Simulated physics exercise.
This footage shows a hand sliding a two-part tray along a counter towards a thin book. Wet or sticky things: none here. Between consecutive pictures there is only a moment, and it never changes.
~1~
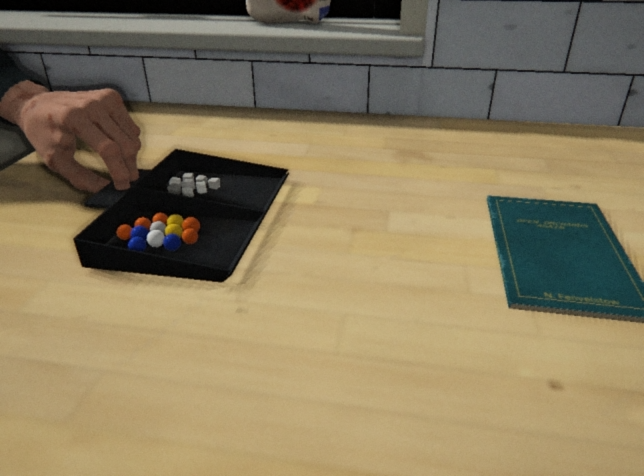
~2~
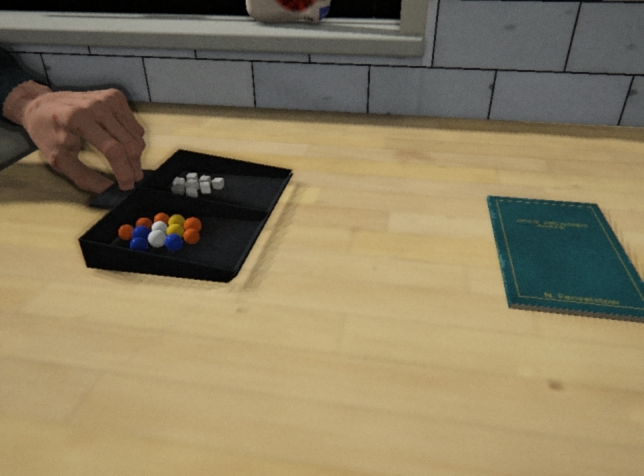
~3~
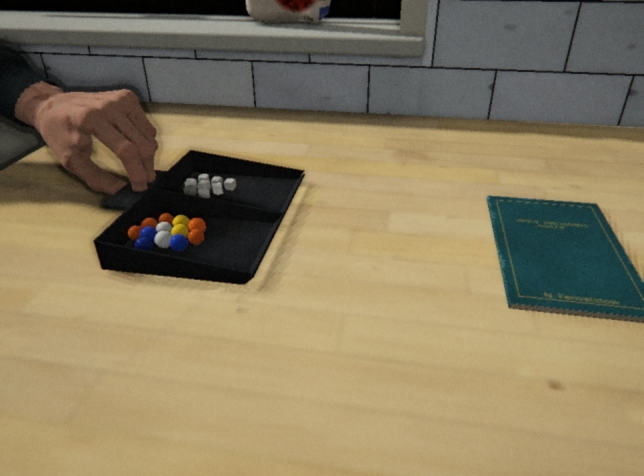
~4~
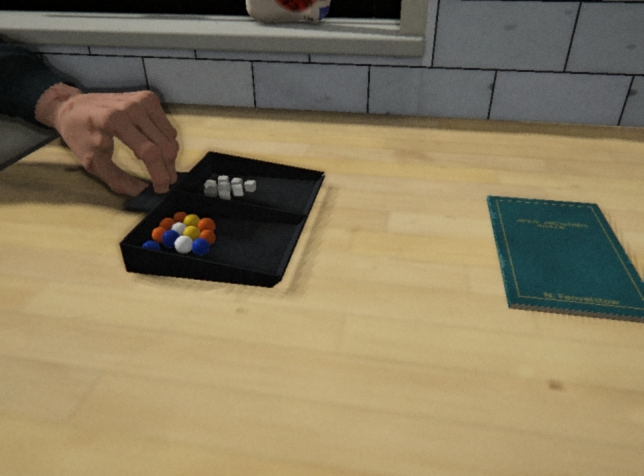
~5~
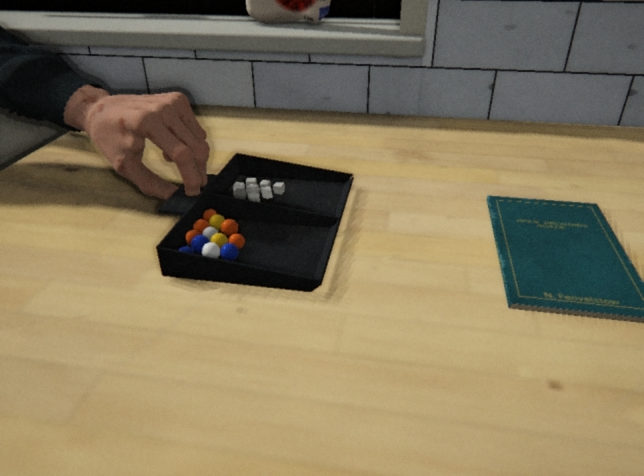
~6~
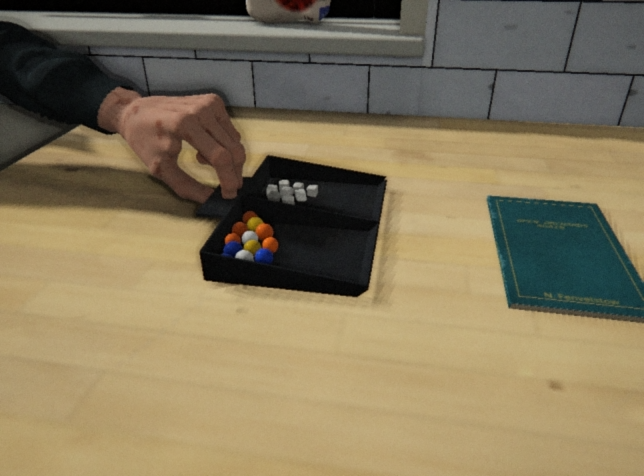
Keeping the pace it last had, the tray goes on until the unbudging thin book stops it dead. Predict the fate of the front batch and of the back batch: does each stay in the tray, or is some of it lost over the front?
Prediction: The front batch partly goes over the front, the back batch is kept in the tray.
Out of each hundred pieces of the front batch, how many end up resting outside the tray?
About 50 out of every hundred.
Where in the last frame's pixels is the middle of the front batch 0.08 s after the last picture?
Close to pixel (312, 249).
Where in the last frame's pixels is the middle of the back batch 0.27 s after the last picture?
(452, 206), roughly.
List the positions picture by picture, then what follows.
The first picture shows front rim at (265, 215), at rest; thin book at (572, 275); front batch at (158, 229), a few gumballs; back batch at (188, 185), a few sugar cubes.
The second picture shows front rim at (269, 215), hardly any of the way covered; back batch at (192, 185).
The third picture shows front rim at (283, 216), a small part of the way covered; front batch at (164, 230).
The fourth picture shows front rim at (307, 219), about a quarter of the way covered; back batch at (224, 188).
The fifth picture shows front rim at (340, 221), about a third of the way covered; front batch at (210, 235).
The sixth picture shows front rim at (379, 225), about half of the way covered; thin book at (572, 275); front batch at (250, 239); back batch at (286, 193).
Then, 0.08 s after the last picture, tray still sliding, front rim near (434, 229); front batch all inside; back batch all inside.
Then, 0.27 s after the last picture, tray stopped at the thin book; front batch all inside, moved towards the front rim; back batch all inside, moved towards the front rim.
Then, 0.48 s after the last picture, tray stopped at the thin book; front batch about half out of the tray; back batch all inside, moved towards the front rim.
By the end, tray stopped at the thin book; front batch about half out of the tray; back batch all inside, moved towards the front rim.
